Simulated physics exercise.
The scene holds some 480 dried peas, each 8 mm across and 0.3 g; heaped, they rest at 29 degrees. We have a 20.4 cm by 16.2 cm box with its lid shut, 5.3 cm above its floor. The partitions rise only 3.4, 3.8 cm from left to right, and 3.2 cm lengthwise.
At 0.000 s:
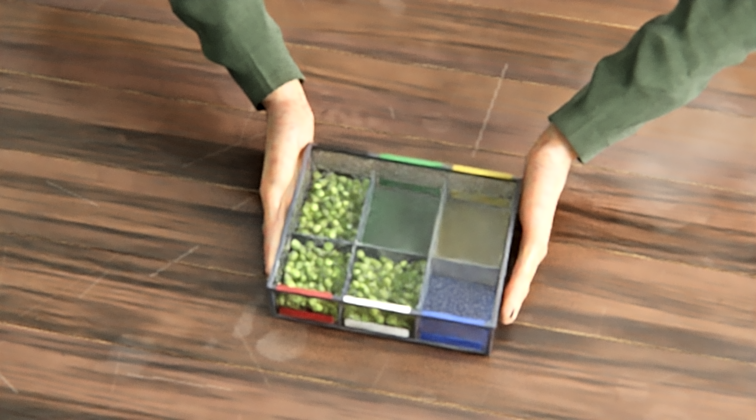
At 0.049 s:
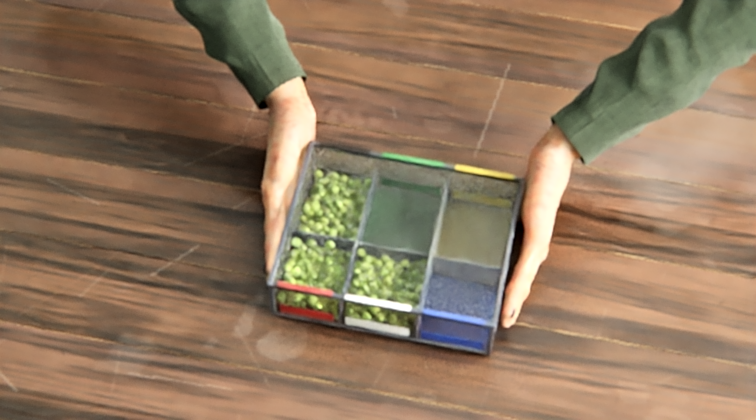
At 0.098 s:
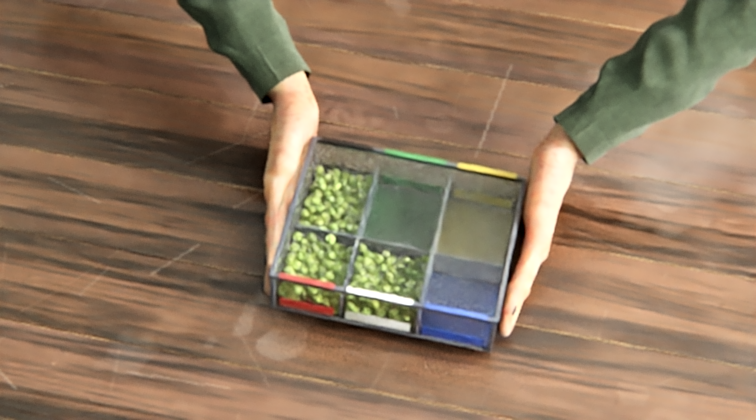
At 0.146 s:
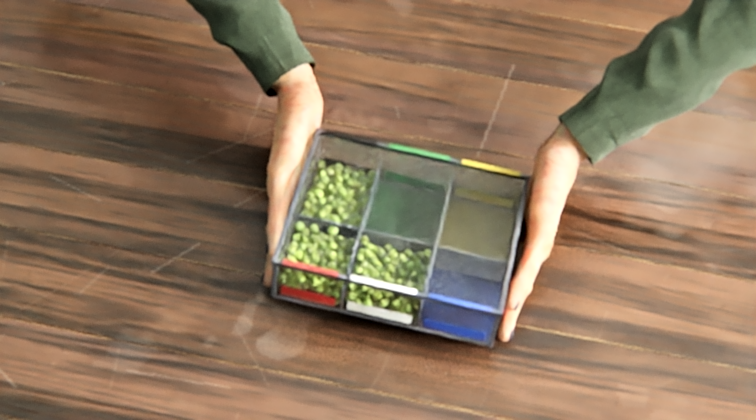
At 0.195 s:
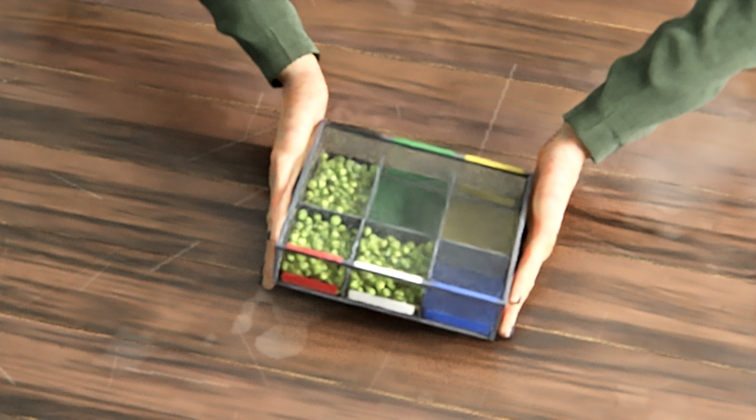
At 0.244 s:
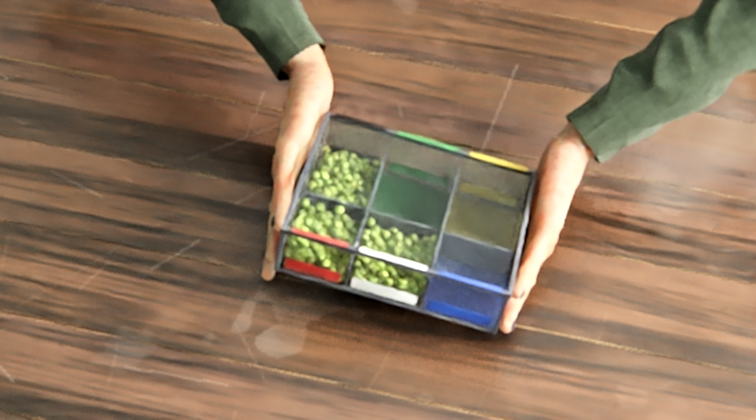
A dark, streaked wooden surface is seen from above at a slant, and the view stays still. Two hands in green sleeves hold the sides of a clear, lidded box with six compartments, green peas filling the left and front-middle ones, with red, white, blue, green and yellow marks along its edges. The hands gradually tilt the box, its back rising slightly, while the peas barely shift.
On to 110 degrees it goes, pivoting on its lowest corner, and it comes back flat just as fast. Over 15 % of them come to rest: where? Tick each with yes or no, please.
Red - no; blue - no; green - yes; yellow - yes; white - no; black - yes.
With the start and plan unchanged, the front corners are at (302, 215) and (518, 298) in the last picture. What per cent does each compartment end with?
By the end, red has 5%, blue has 0%, green has 30%, yellow has 30%, white has 15% and black has 20%.
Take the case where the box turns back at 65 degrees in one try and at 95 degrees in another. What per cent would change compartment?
Roughly 15 percent for the first try and 55 percent for the second.
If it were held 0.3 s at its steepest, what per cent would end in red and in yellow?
In per cent: Red 0, yellow 25.
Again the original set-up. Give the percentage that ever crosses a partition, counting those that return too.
70 %, roughly.
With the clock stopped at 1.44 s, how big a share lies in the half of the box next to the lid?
I'd say around 70 percent of the pieces.
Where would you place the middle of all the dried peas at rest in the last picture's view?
Look around (408, 210) in the last picture.
After 1.44 s, tilt 110 degrees; red 10 %, green 25 %, yellow 10 %, white 15 %, black 35 %.
After 2.24 s, tilt 50 degrees; green 45 %, yellow 20 %, black 30 %.
After 3.06 s, tilt 0 degrees; green 45 %, yellow 20 %, black 30 %.
At rest (3.6 s), red 0 %, blue 0 %, green 45 %, yellow 20 %, white 0 %, black 30 %.
